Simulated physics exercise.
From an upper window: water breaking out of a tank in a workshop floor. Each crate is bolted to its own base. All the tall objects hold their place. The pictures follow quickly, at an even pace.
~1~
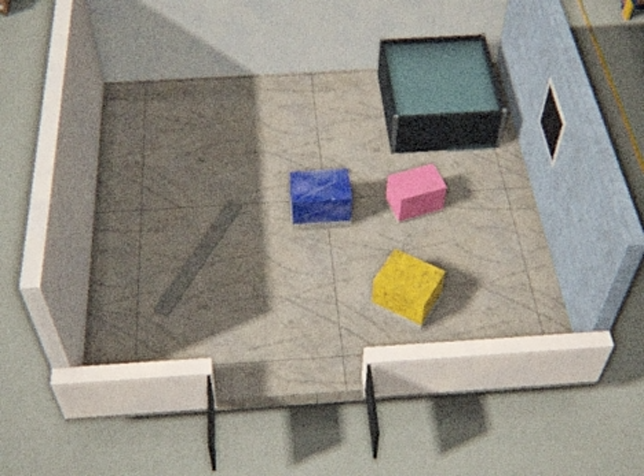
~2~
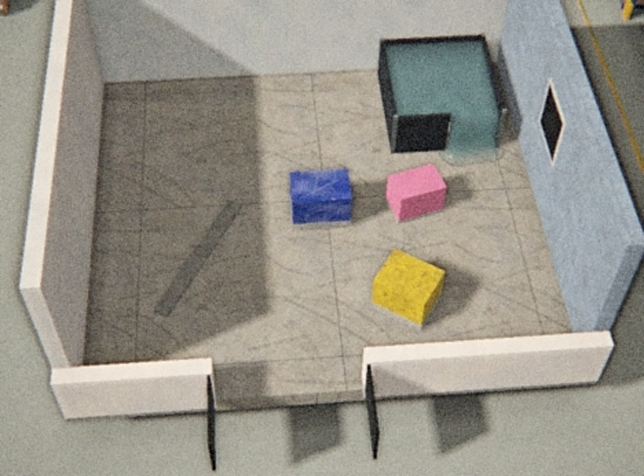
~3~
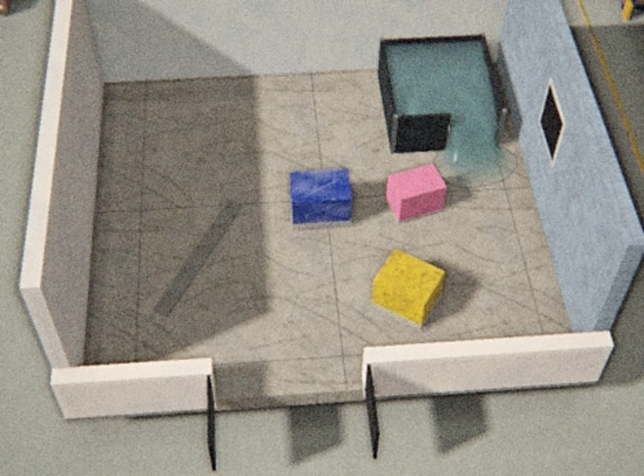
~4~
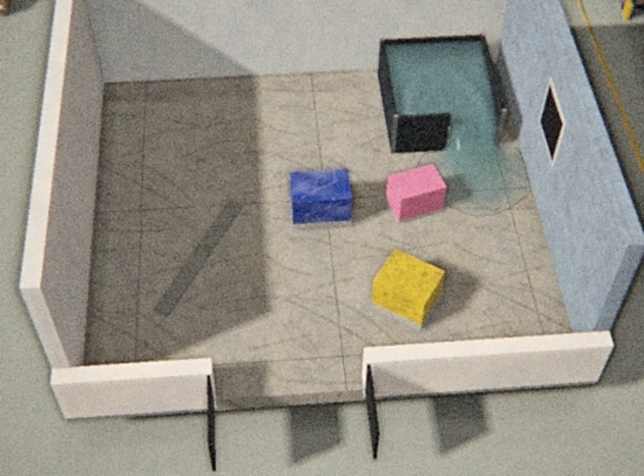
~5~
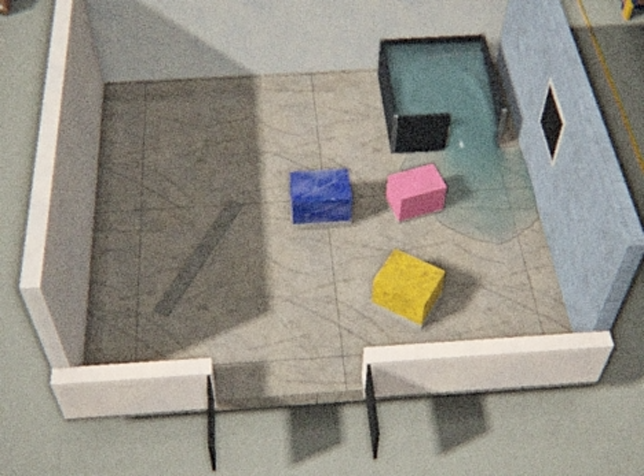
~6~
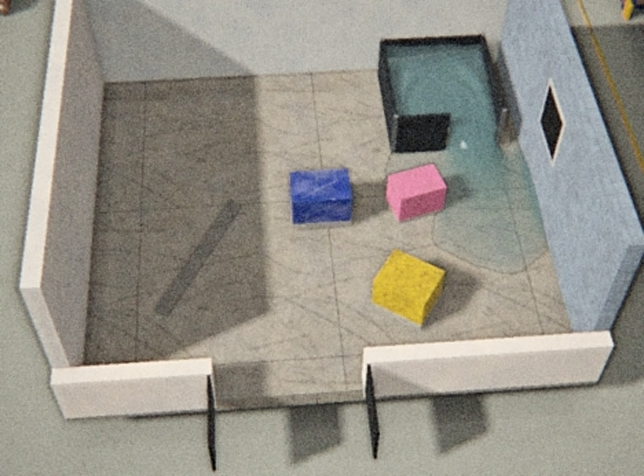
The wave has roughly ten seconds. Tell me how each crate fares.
One by one: The blue crate keeps dry; the pink crate is soaked; the yellow crate is soaked.
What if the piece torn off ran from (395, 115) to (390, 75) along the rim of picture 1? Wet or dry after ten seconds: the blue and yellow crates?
In short: Blue crate is soaked, yellow crate is safe.
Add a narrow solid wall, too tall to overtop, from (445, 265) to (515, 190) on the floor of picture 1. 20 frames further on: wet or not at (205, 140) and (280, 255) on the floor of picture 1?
One after the other: No water, flooded.
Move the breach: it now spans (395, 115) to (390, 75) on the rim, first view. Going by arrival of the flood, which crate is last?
It is the pink one.
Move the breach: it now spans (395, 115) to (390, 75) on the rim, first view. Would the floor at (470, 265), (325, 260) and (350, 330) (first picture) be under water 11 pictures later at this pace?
In turn: Dry, no water, clear.
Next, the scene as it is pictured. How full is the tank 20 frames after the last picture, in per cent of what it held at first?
Near 40 in a hundred.
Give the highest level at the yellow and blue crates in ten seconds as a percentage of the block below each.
Near 160 and 70 in a hundred.
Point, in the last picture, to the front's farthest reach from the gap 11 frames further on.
Roughly at (360, 374).
A moment on, water covers 20 % of the floor; the blue crate water round its plinth, the pink crate water round its plinth, the yellow crate water round its plinth.
Next, water covers 25 % of the floor; the blue crate water round its plinth, the pink crate water round its plinth, the yellow crate water round its plinth.
Then, water covers 40 % of the floor; the blue crate water round its plinth, the pink crate water round its plinth, the yellow crate water round its plinth.
Later, water covers 60 % of the floor; the blue crate water round its plinth, the pink crate water round its plinth, the yellow crate water round its plinth.
In the end, water covers 95 % of the floor; the blue crate stayed above the water, the pink crate was topped, the yellow crate was topped.
